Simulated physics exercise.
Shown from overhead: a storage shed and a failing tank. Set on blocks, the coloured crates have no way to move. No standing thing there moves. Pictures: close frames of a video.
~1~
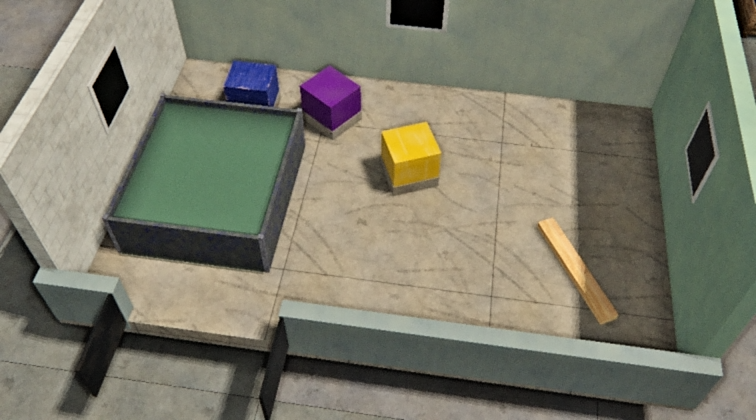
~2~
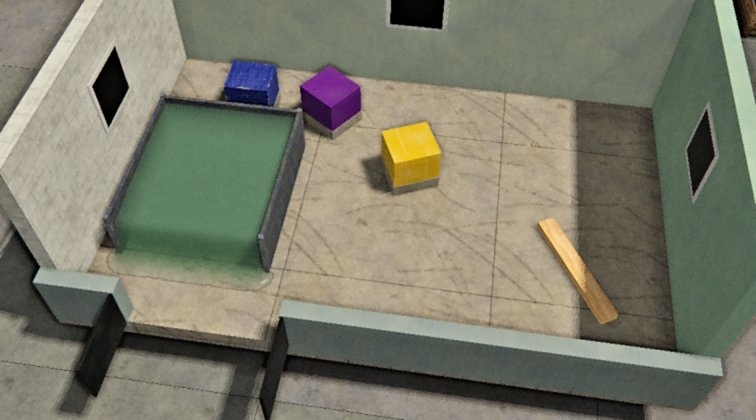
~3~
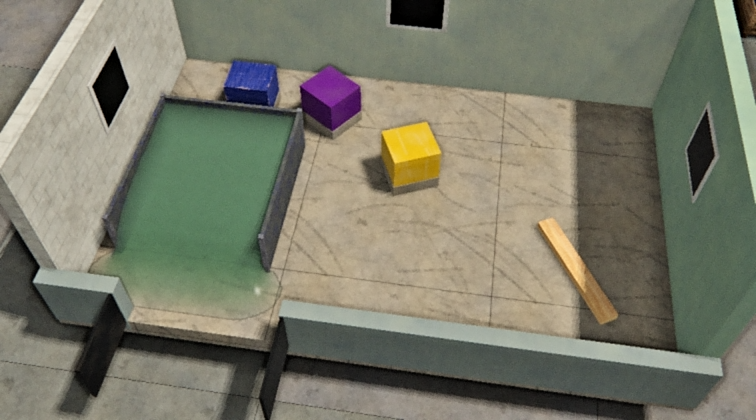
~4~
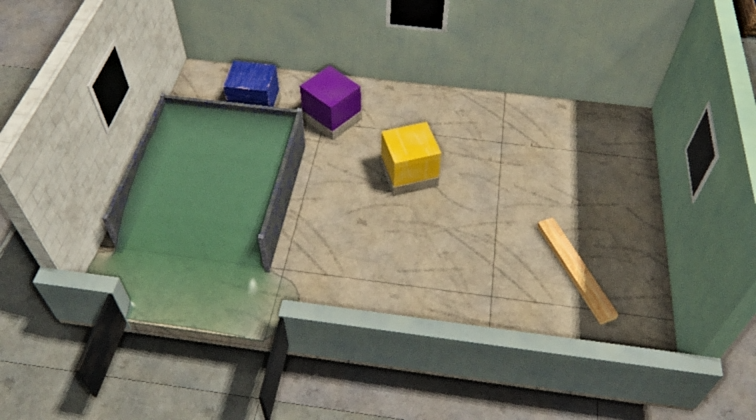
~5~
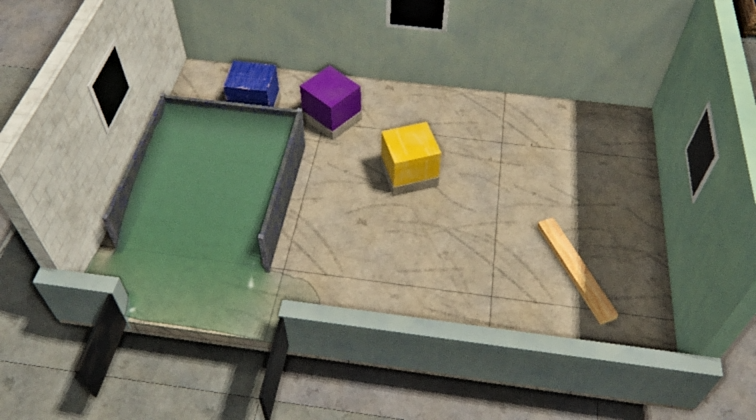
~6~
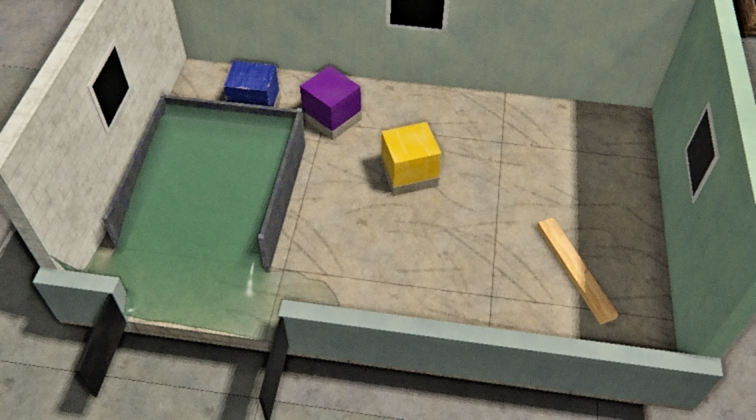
Green water bursts from a dark-walled tank at the left of a small roofless shed, seen from high overhead by a still camera. Blue and purple crates sit near the back wall, a yellow one stands mid-floor, and a wooden plank lies at right. The tank's near wall disappears, and the water spreads forward across the floor to the front doorway, thinning and rippling, while the crates and plank stay still.
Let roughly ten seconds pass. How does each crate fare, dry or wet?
My prediction: Yellow crate: Untouched; purple crate: Untouched; blue crate: Untouched.
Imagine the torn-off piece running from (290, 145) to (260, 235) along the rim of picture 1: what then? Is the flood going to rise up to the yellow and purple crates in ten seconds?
As I see it, the yellow crate gets reached, and the purple crate gets reached.
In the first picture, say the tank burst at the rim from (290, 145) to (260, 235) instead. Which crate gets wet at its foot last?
It's the crate marked blue.
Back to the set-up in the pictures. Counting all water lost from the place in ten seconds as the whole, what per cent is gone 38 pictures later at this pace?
Near 90 in a hundred, I reckon.
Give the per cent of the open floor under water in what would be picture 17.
Roughly 20 percent.
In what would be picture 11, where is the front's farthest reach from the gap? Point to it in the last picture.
I'd put it around (434, 347).
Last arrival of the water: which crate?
Last of all: The crate marked yellow.
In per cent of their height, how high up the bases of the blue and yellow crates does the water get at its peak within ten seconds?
Respectively 40 % and 10 %.
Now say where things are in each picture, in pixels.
Still water in the water tank at (209, 165), in the first picture.
The front is at (113, 255), out from the gap at (190, 248), in the second picture.
Water pours out at (191, 250) and has run to (96, 274), in the third picture.
The front is at a hidden place, out from the gap at (192, 252), in the fourth picture.
Water pours out at (192, 252) and has run to a hidden place, in the fifth picture.
Water pours out at (192, 253) and has run to a hidden place, in the sixth picture.
A moment on, water covers 10 % of the floor; the yellow crate not reached, the purple crate not reached, the blue crate not reached.
Next, water covers 20 % of the floor; the yellow crate not reached, the purple crate not reached, the blue crate not reached.
Then, water covers 20 % of the floor; the yellow crate not reached, the purple crate not reached, the blue crate water round its plinth.
Later, water covers 45 % of the floor; the yellow crate not reached, the purple crate water round its plinth, the blue crate water round its plinth.
In the end, water covers 60 % of the floor; the yellow crate stayed above the water, the purple crate stayed above the water, the blue crate stayed above the water.
